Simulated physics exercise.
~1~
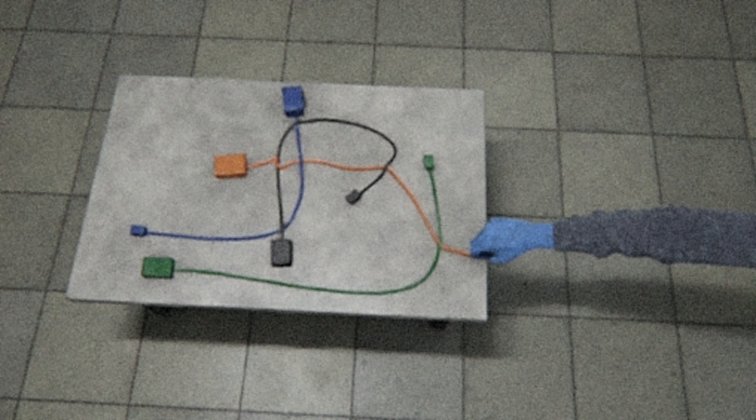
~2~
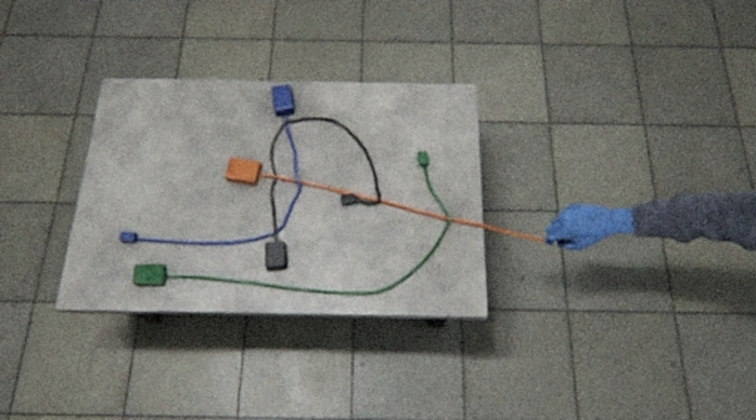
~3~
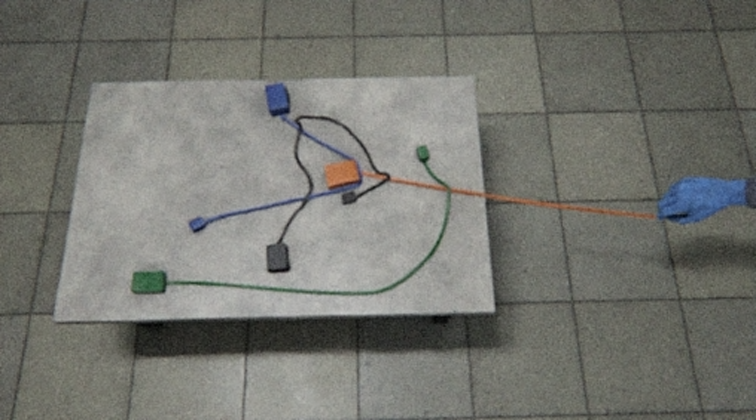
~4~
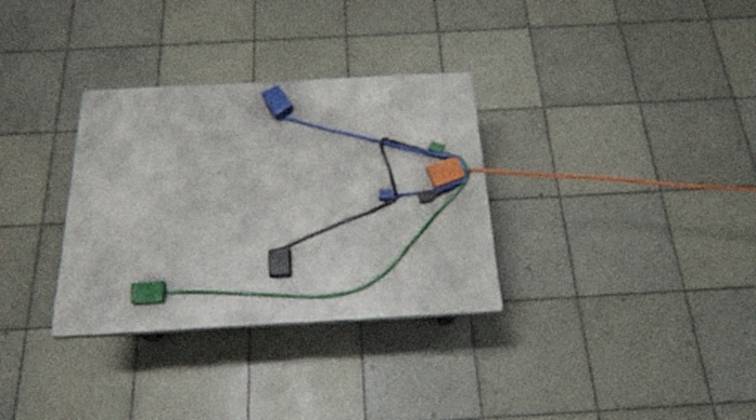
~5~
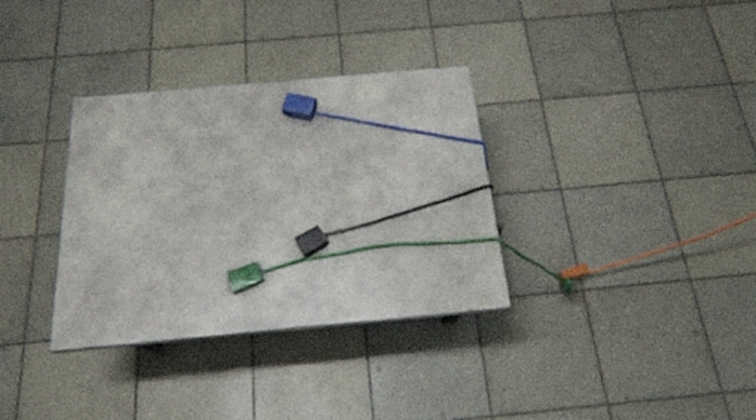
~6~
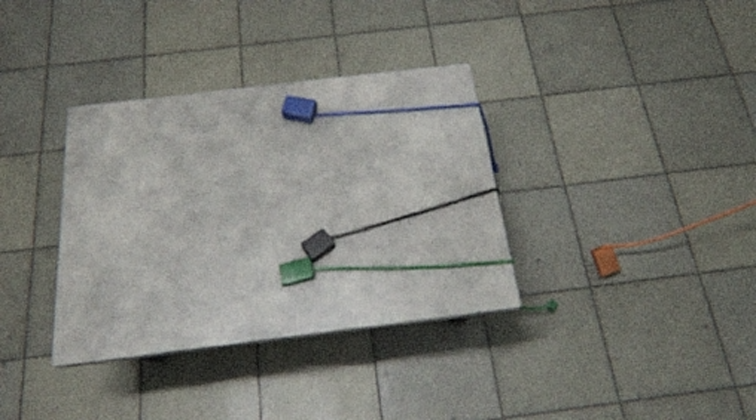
A blue-gloved hand in a grey sleeve pulls an orange lead rightwards across a pale grey table, seen from high above on a tiled floor. Blue, black and green leads with small blocks at their ends lie overlapping it. The orange lead straightens, and its charger slides right, catching the blue and black leads and dragging their plugs along. At the right edge it gathers the green plug too, then drops off as the hand leaves view. Finally the orange charger is beyond the table, while the blue, black and green chargers remain on top, shifted, their leads trailing to the right edge.
